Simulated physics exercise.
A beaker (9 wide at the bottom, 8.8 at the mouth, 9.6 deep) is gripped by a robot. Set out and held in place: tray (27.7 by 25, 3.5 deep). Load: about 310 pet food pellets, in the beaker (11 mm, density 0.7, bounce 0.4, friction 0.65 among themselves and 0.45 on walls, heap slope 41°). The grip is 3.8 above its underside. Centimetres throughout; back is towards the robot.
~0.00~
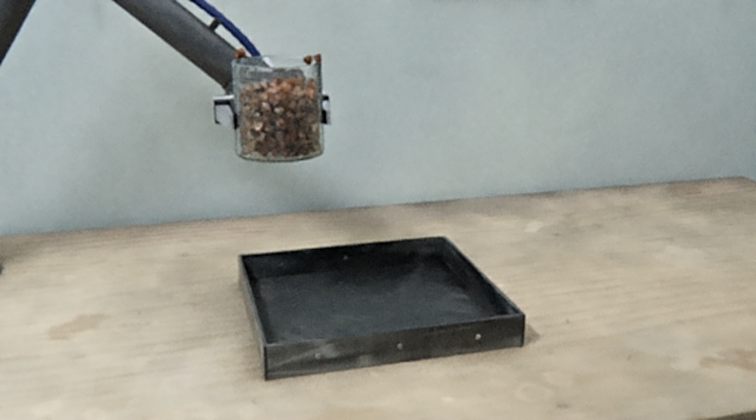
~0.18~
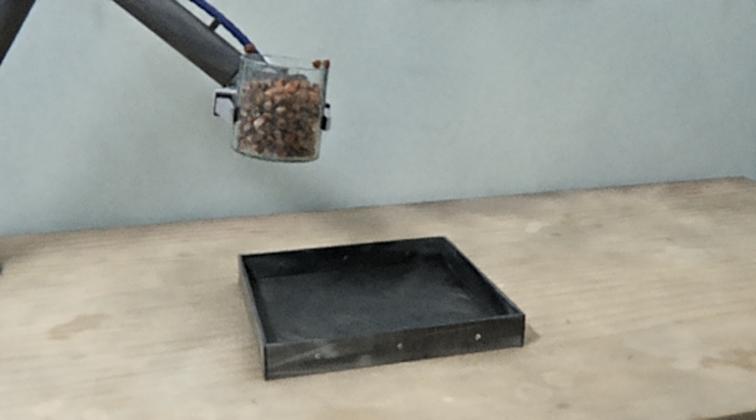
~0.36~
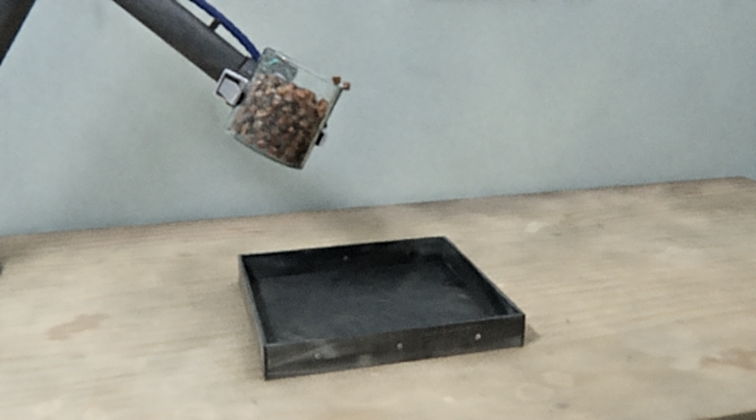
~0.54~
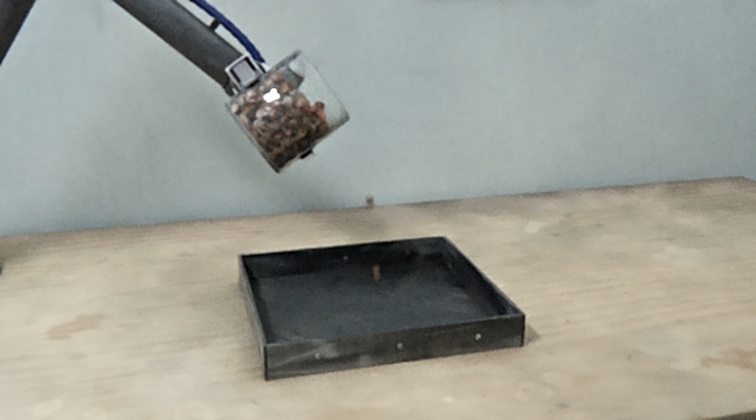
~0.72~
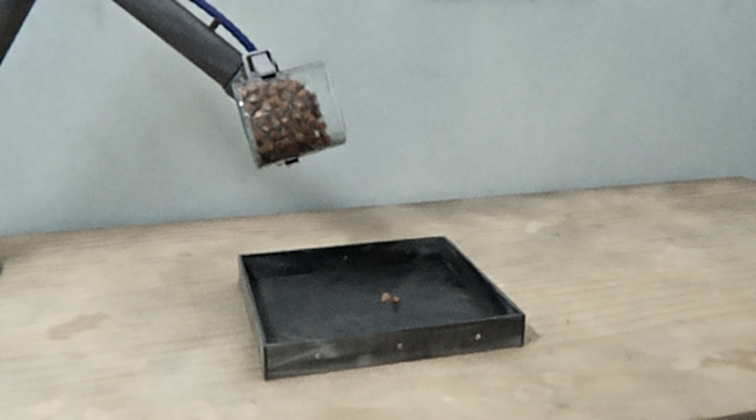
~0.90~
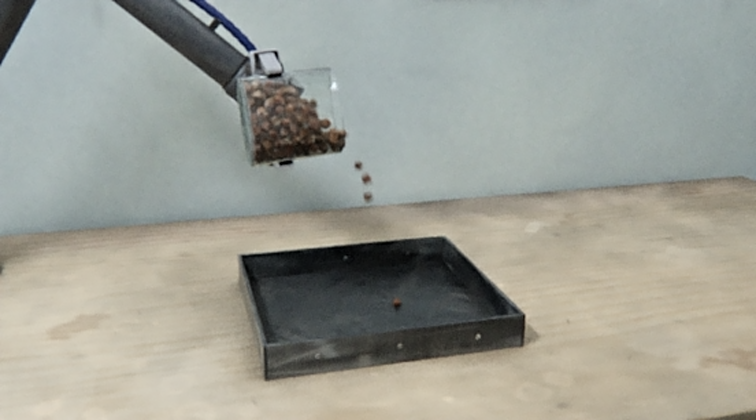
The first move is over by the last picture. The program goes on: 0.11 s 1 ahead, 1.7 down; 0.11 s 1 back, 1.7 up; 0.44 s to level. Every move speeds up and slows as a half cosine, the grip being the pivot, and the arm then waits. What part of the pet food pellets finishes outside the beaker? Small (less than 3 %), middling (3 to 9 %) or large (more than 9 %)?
Share outside the beaker: Middling (3 to 9 %).
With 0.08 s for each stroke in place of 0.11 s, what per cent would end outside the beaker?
Then about 5 per cent.
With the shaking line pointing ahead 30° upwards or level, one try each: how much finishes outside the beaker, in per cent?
Some 15 and 15 per cent.
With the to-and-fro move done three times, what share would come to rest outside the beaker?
It would be near 10 per cent.
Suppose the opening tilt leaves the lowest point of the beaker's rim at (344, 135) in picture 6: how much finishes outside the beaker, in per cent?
About 0 per cent.
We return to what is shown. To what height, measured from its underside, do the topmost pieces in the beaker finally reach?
Roughly 9.0 cm.
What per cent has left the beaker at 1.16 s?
Near 5 per cent so far.
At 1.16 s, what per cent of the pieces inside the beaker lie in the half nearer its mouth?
Roughly 35 per cent.
By 1.16 s, tilted 83° forward, highest piece 27 above the table; 298 in the beaker, 12 in the tray, 2 in flight or on a rim.
By 1.43 s, tilted 18° forward, highest piece 29 above the table; 294 in the beaker, 18 in the tray.
By 1.76 s, level, highest piece 29 above the table; 294 in the beaker, 18 in the tray.
By 2.81 s, level, highest piece 29 above the table; 294 in the beaker, 18 in the tray.
Final count, 294 in the beaker, 18 in the tray. That is 6 % outside the beaker.
